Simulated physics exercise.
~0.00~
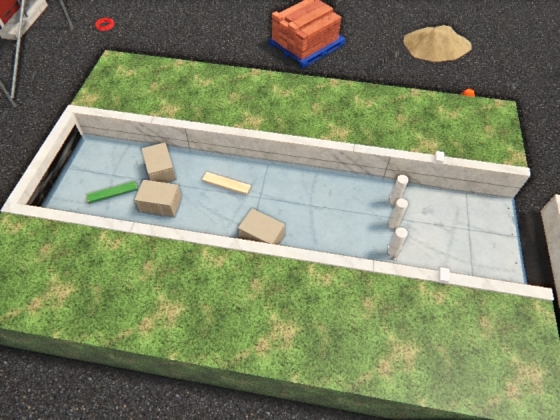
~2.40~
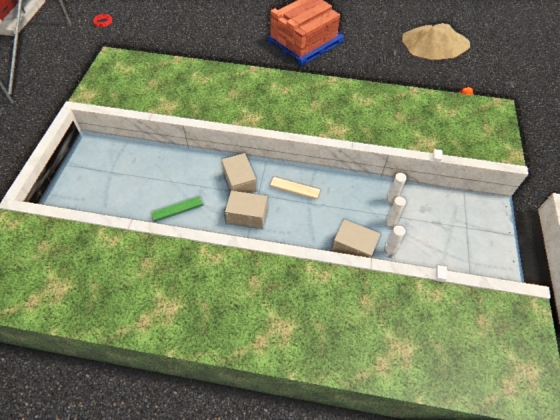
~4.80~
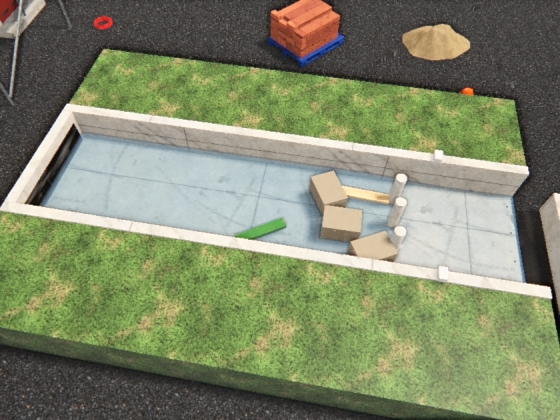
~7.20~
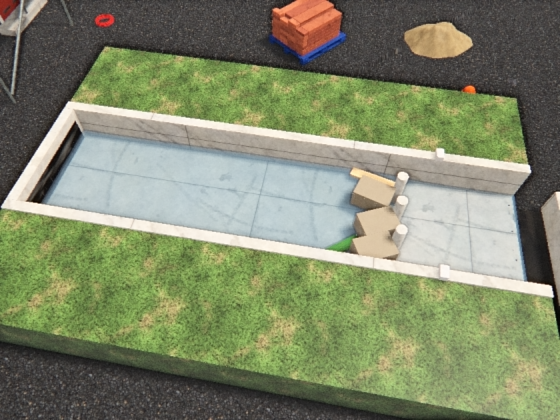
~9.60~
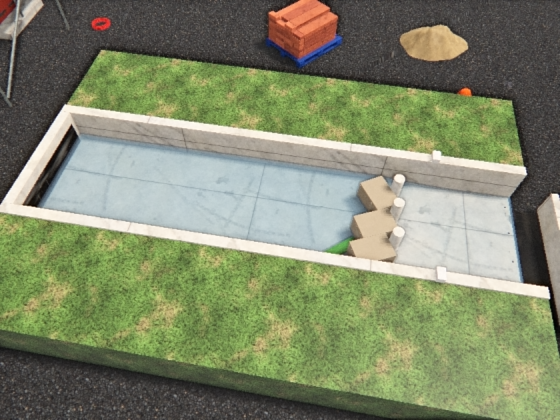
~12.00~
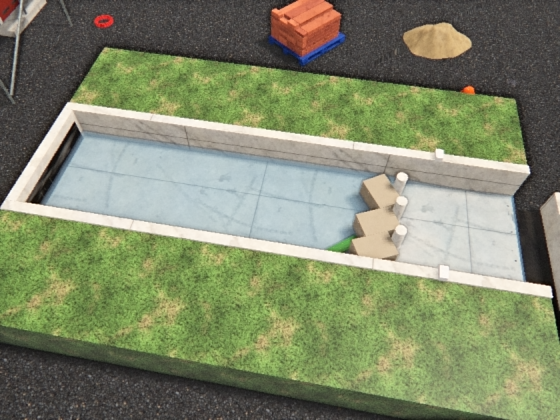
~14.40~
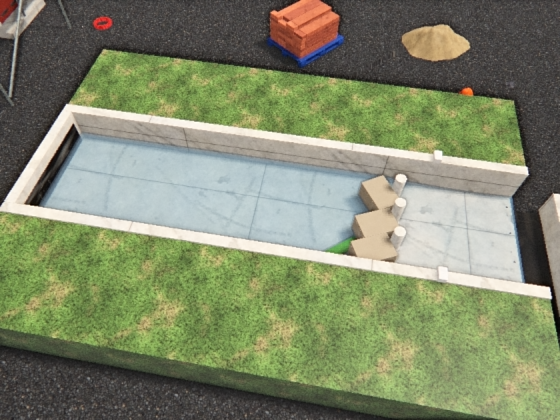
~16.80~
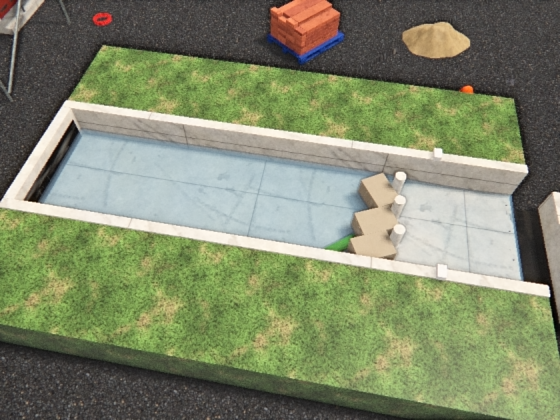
The footage shows three tan crates, a green board and a pale yellow board drifting right along a shallow, stone-walled channel between grassy banks; the crates jam against a row of white posts, the pale board disappears from view, and the green board stays held behind the crates.
